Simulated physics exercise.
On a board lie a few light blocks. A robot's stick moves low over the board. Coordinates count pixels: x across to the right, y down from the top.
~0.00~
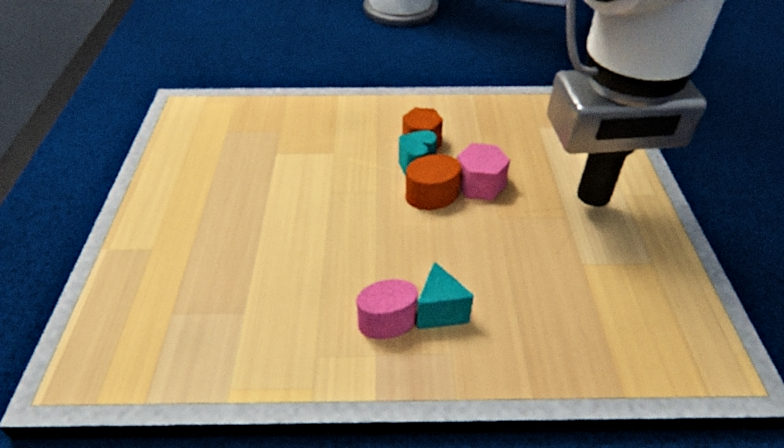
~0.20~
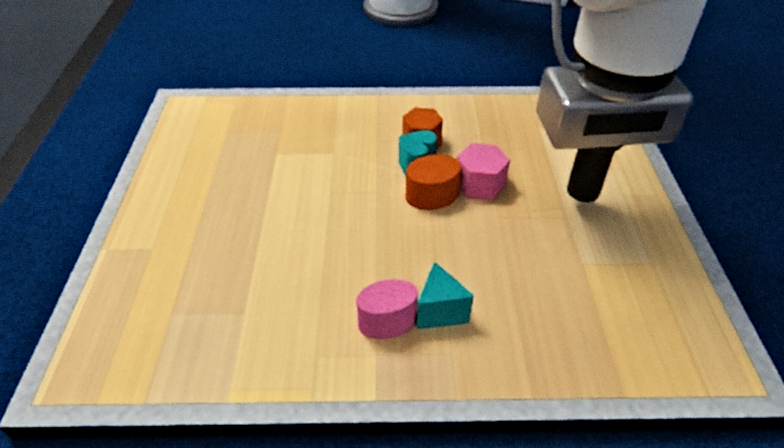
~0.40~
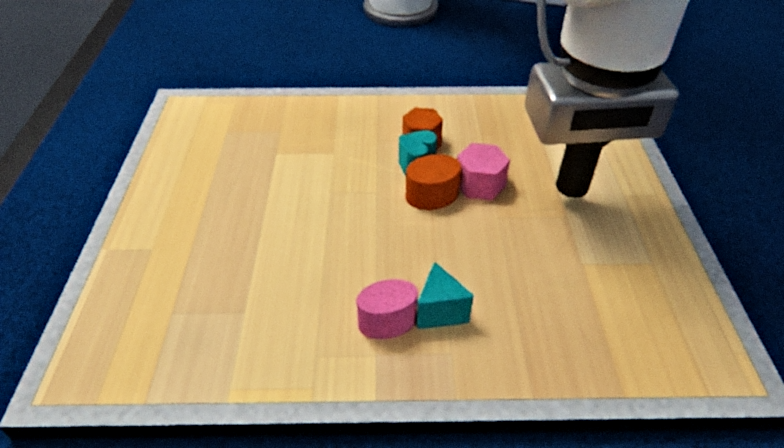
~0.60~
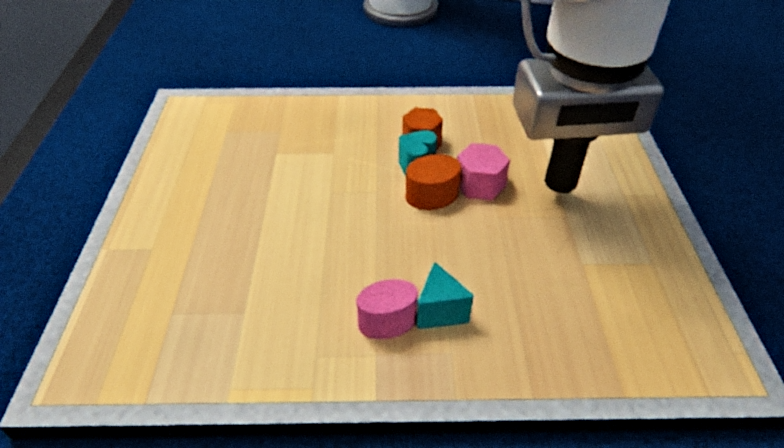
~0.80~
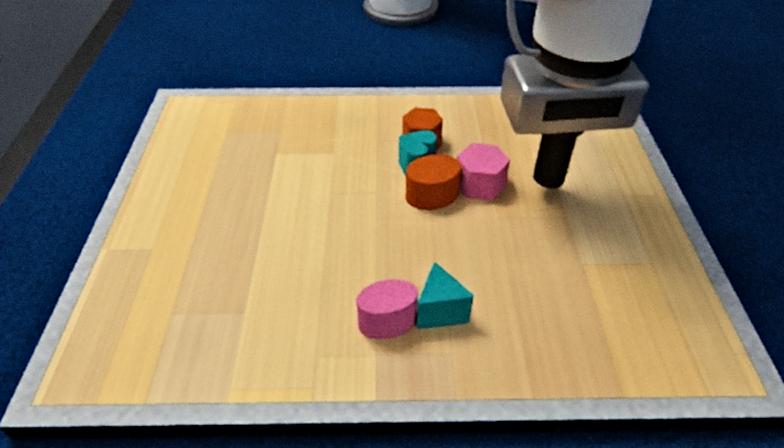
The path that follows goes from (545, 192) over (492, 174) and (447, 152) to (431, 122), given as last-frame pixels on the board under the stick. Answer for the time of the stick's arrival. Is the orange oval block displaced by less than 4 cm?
In short: Yes.
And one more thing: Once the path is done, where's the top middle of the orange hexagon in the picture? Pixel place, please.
It should be at about (403, 108).
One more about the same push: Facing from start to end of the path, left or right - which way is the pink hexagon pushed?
Measured against the direction from start to end, the pink hexagon shifts toward the left-hand side.
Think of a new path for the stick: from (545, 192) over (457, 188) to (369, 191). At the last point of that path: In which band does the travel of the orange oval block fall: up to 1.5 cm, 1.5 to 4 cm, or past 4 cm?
The answer here is over 4 cm.
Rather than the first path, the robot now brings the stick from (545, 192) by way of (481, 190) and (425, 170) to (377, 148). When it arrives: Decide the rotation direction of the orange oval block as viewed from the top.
The twist is anticlockwise.
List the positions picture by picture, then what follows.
Stick tip at (594, 196); block tops, turquoise heart block at (418, 141); orange hexagon at (423, 118); orange oval block at (434, 168); pink hexagon at (484, 157), in the first picture.
Stick at (583, 192); blocks unchanged, in the second picture.
Stick at (572, 187); blocks unchanged, in the third picture.
Stick at (561, 183); blocks unchanged, in the fourth picture.
Stick at (549, 178); turquoise heart block at (418, 141); orange hexagon at (423, 118); orange oval block at (434, 168); pink hexagon at (484, 157), in the fifth picture.
What follows on the original path. One third of the way, stick at (492, 160); orange oval block at (414, 171), turned 15° anticlockwise; pink hexagon at (457, 154).
Two thirds of the way, stick at (449, 138); turquoise heart block at (409, 140); orange hexagon at (419, 116); orange oval block at (401, 175), turned 20° anticlockwise; pink hexagon at (441, 154), turned 20° anticlockwise.
At the end, stick at (431, 108); turquoise heart block at (409, 140); orange hexagon at (403, 108), turned 45° anticlockwise; orange oval block at (401, 175), turned 20° anticlockwise; pink hexagon at (441, 154), turned 20° anticlockwise.
